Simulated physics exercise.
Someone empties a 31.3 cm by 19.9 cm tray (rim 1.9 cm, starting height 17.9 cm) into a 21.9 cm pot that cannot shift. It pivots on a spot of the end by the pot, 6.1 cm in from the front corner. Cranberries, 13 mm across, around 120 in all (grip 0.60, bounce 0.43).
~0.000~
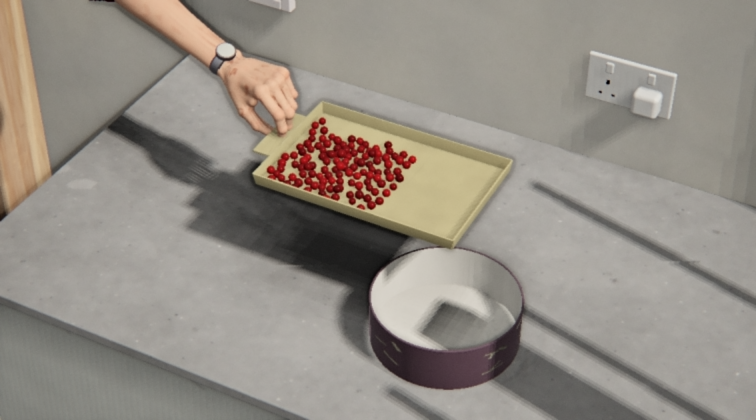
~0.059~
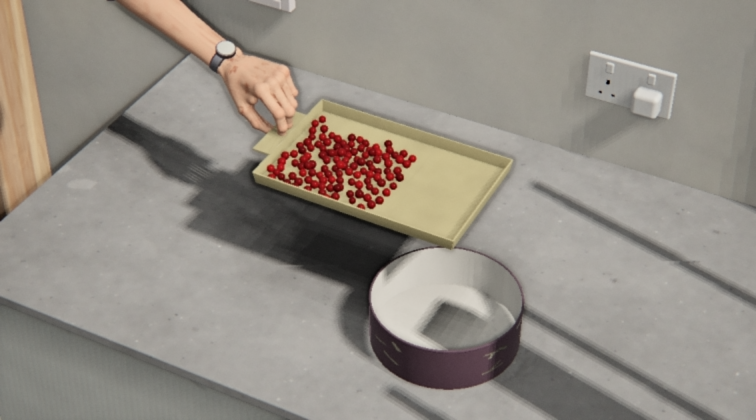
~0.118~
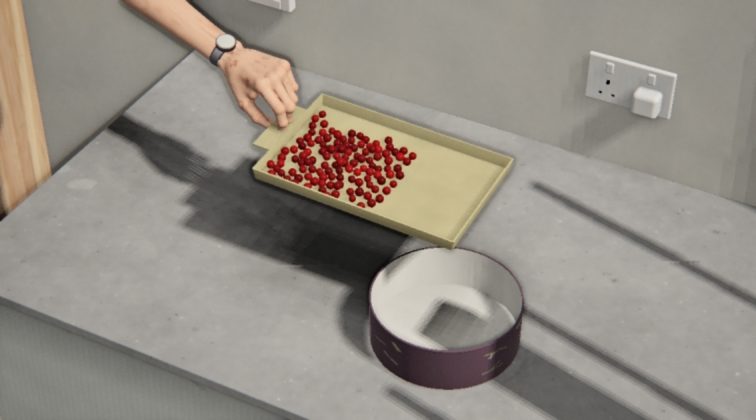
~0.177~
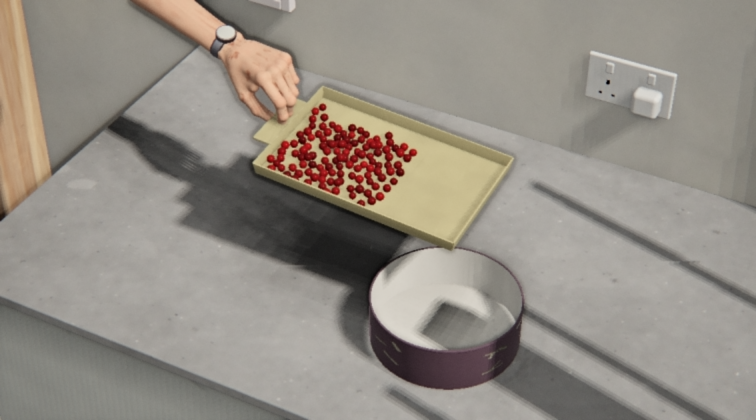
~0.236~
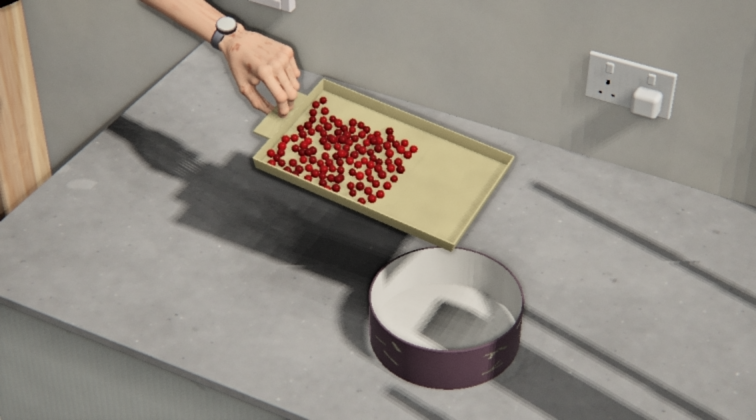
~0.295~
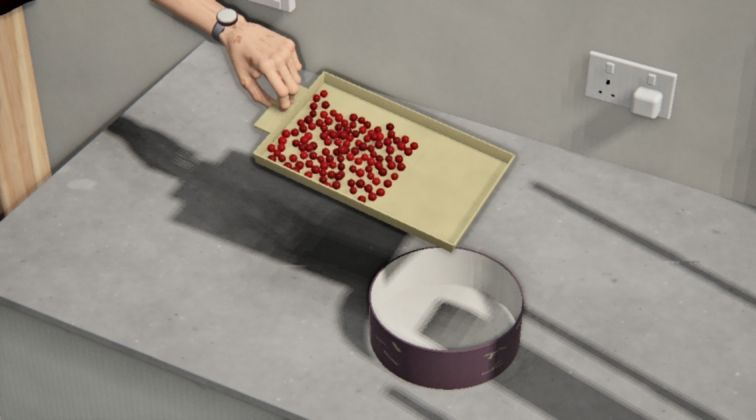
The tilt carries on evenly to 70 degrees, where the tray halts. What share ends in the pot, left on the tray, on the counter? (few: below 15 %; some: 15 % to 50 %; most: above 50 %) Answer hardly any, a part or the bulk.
Pot: Hardly any, tray: The bulk, counter: Hardly any.
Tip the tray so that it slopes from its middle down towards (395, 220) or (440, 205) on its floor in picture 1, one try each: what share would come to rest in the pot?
About 5 and 0 per cent.
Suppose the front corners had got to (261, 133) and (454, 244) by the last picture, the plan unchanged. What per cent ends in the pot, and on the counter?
Pot 25, counter 5.
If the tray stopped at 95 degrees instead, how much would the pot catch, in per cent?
In that case some 95 per cent.
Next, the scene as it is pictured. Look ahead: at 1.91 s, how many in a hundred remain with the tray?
Roughly 95 per cent.
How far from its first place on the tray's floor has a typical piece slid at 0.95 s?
About 13 cm.
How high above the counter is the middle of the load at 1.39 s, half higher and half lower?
Some 24 cm.
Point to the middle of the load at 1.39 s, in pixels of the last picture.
Near (428, 199).
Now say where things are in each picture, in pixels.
In the first frame, tray tilt 0 degrees, front corners at (256, 173) and (452, 239); middle of the pieces at (344, 167); pot at (447, 297).
In the second frame, tray tilt 1 degrees, front corners at (256, 172) and (452, 239); middle of the pieces at (344, 166).
In the third frame, tray tilt 2 degrees, front corners at (256, 168) and (452, 240); middle of the pieces at (344, 163).
In the fourth frame, tray tilt 5 degrees, front corners at (256, 162) and (453, 241), lowest corner right front; middle of the pieces at (344, 158).
In the fifth frame, tray tilt 8 degrees, front corners at (256, 157) and (453, 242), lowest corner right front; middle of the pieces at (345, 154).
In the sixth frame, tray tilt 10 degrees, front corners at (257, 153) and (453, 243), lowest corner right front; middle of the pieces at (345, 150); pot at (447, 297). The tray's pace is about 45 degrees a second.
Then, at 0.95 s, tilt 38 degrees; the tray holds 100 %, the pot 0 %.
Then, at 1.39 s, tilt 57 degrees; the tray holds 95 %, the pot 5 %.
After 1.91 s, tilt 70 degrees; the tray holds 95 %, the pot 5 %.
In the end, at 2.3 s, pot 5 %, tray 95 %, counter 0 %.
